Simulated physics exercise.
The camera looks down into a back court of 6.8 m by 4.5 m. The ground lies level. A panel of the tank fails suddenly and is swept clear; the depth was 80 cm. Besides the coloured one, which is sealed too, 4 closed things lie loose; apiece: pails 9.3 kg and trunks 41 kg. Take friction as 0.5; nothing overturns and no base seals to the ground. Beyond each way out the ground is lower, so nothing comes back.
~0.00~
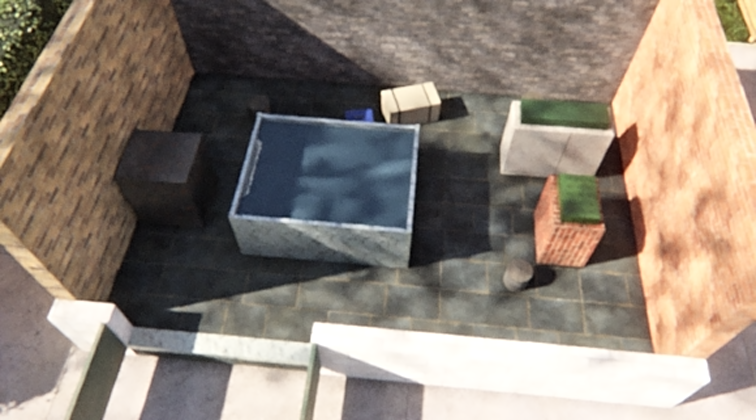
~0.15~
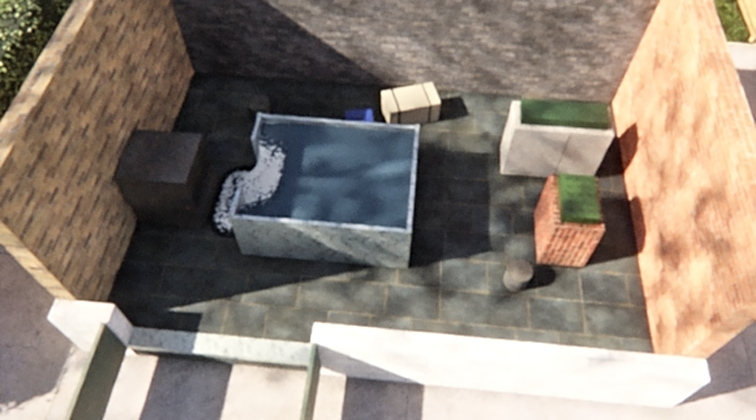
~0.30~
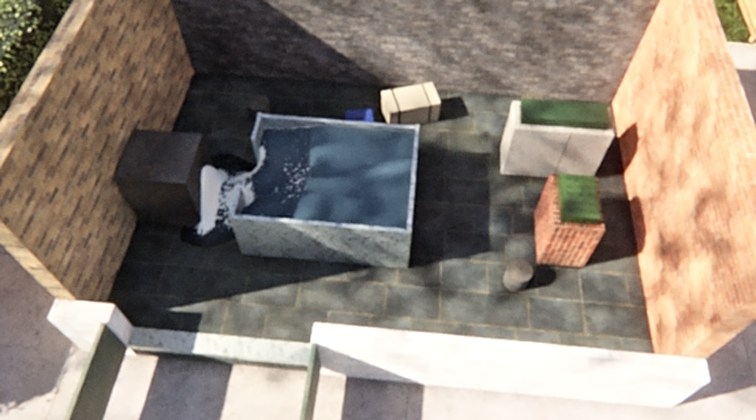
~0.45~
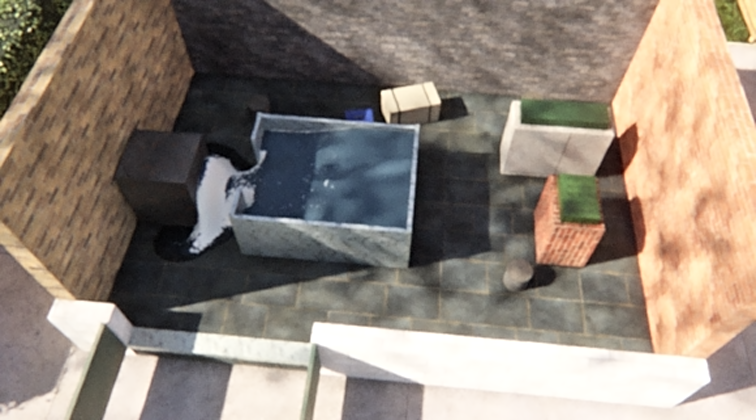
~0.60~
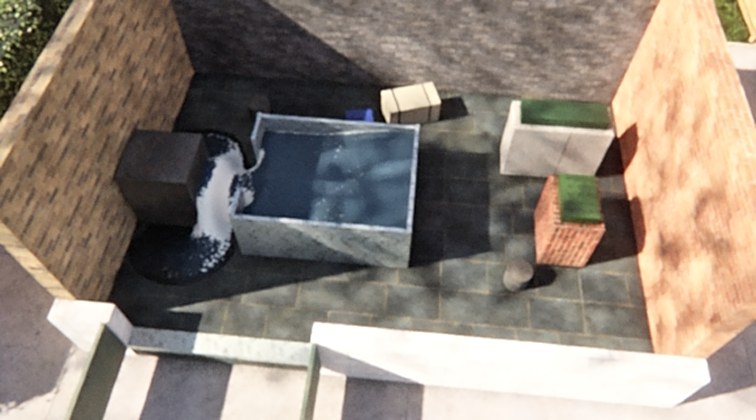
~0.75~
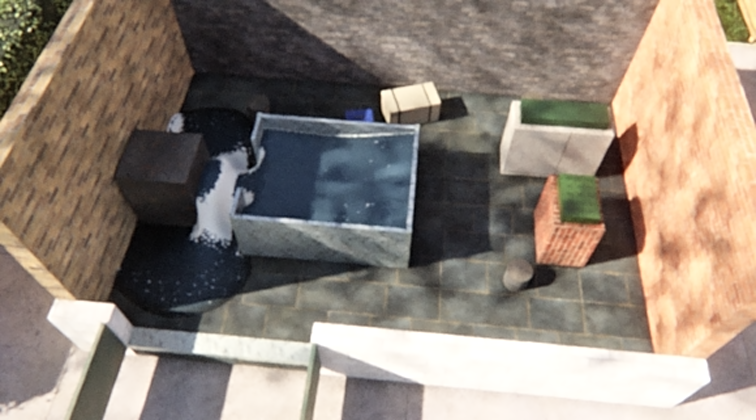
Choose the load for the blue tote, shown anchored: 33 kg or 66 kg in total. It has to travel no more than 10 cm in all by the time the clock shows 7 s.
I expect that the lower weight is enough.
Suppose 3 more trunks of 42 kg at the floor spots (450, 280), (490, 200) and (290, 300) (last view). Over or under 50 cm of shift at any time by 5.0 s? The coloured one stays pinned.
In turn: Under, less, short of it.
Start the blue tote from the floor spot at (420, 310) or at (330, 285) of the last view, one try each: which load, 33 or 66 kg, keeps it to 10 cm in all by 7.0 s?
In turn: The smaller is enough; either load holds.
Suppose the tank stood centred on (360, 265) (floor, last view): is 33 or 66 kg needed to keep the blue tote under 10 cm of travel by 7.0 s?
Then the smaller load will do.
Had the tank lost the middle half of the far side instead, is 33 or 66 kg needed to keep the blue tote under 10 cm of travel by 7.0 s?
In that case neither load is enough.
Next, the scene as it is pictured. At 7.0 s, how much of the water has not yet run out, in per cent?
Some 70 per cent remains.
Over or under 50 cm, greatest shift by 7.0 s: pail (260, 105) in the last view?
Answer: More.
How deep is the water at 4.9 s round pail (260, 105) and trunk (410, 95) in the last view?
Roughly 7 and 6 cm.
After 1.4 s the blue tote would be 0 cm from its start with 33 kg and 0 cm from its start with 66 kg; 0 cm of water round it then.
After 3.1 s the blue tote would be 1 cm from its start with 33 kg and 0 cm from its start with 66 kg; 10 cm of water round it then.
After 4.9 s the blue tote would be 3 cm from its start with 33 kg and 0 cm from its start with 66 kg; 10 cm of water round it then.
After 7.0 s the blue tote would be 3 cm from its start with 33 kg and 0 cm from its start with 66 kg; 9 cm of water round it then.
